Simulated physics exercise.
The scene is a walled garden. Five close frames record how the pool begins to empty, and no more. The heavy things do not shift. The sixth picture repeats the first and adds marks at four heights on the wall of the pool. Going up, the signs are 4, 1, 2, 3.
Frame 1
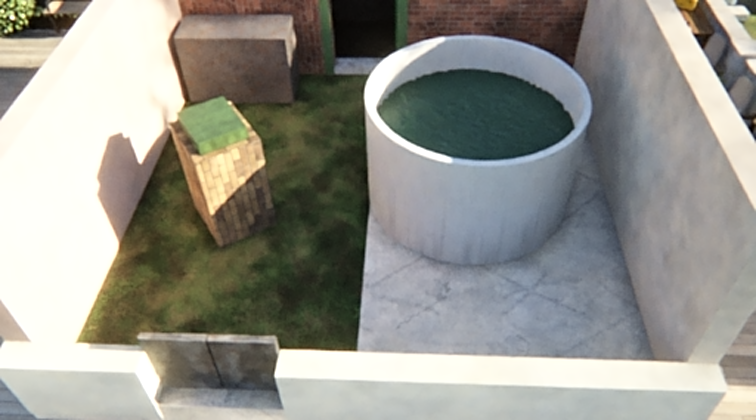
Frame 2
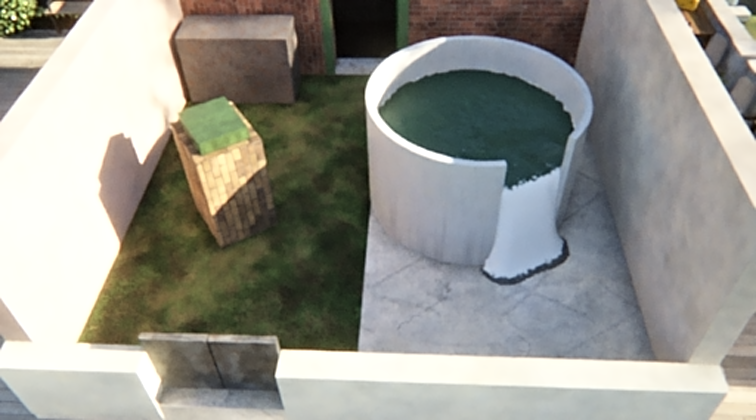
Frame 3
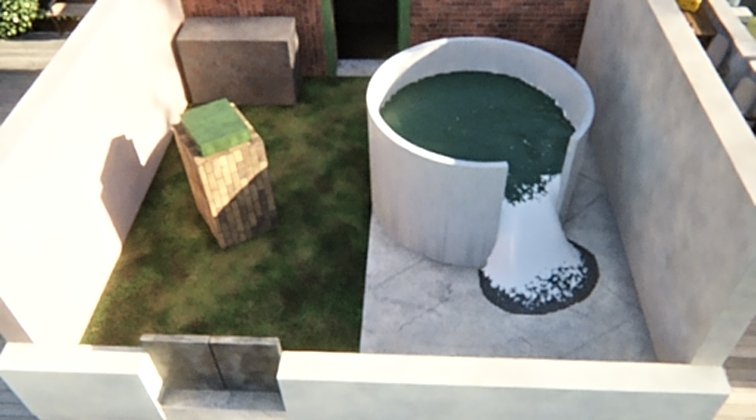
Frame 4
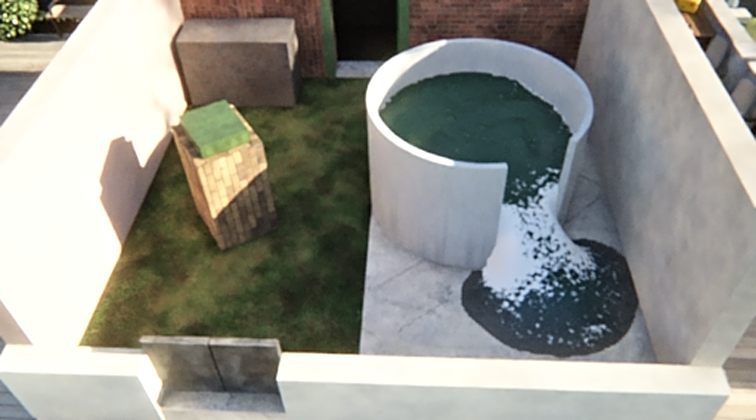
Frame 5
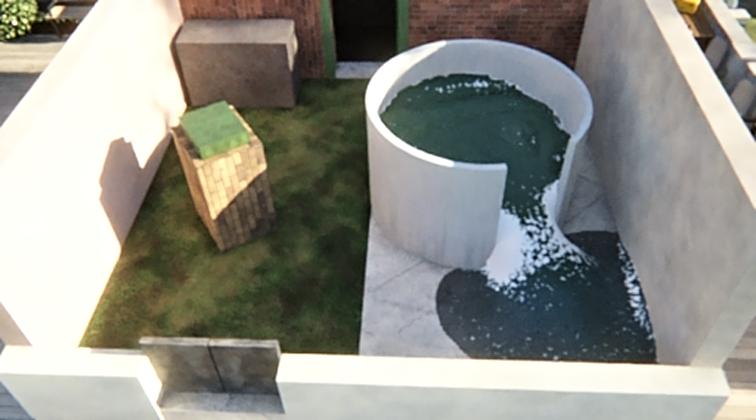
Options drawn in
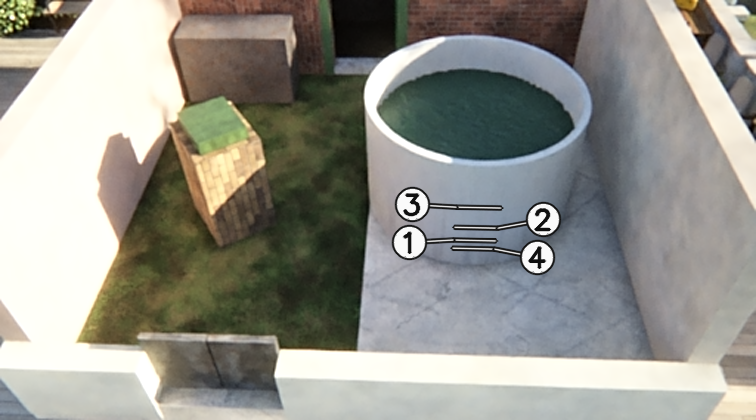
Dark green water lies still in a round, pale, open-topped pool on the right of a walled garden seen from above, then pours out through a gap in its front right side. Grass covers the left, with a leaning, green-topped brick block, a grey box, a shut grey gate and a green-framed doorway behind. White-flecked water spreads dark across the paving to the right wall, while the camera stays still.
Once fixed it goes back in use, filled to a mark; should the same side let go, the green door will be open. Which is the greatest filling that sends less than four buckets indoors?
It is 3.
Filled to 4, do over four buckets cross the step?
No, that is safe.
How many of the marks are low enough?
All of the four.
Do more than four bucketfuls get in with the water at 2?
No, that is safe.
In white, 1 at (474, 240); 2 at (476, 227); 3 at (478, 207); 4 at (473, 248); from the bottom up 4, 1, 2, 3.
For mark 1, nothing gets over.
For mark 2, nothing gets over.
For mark 3, a splash gets over, under a bucket.
For mark 4, nothing gets over.
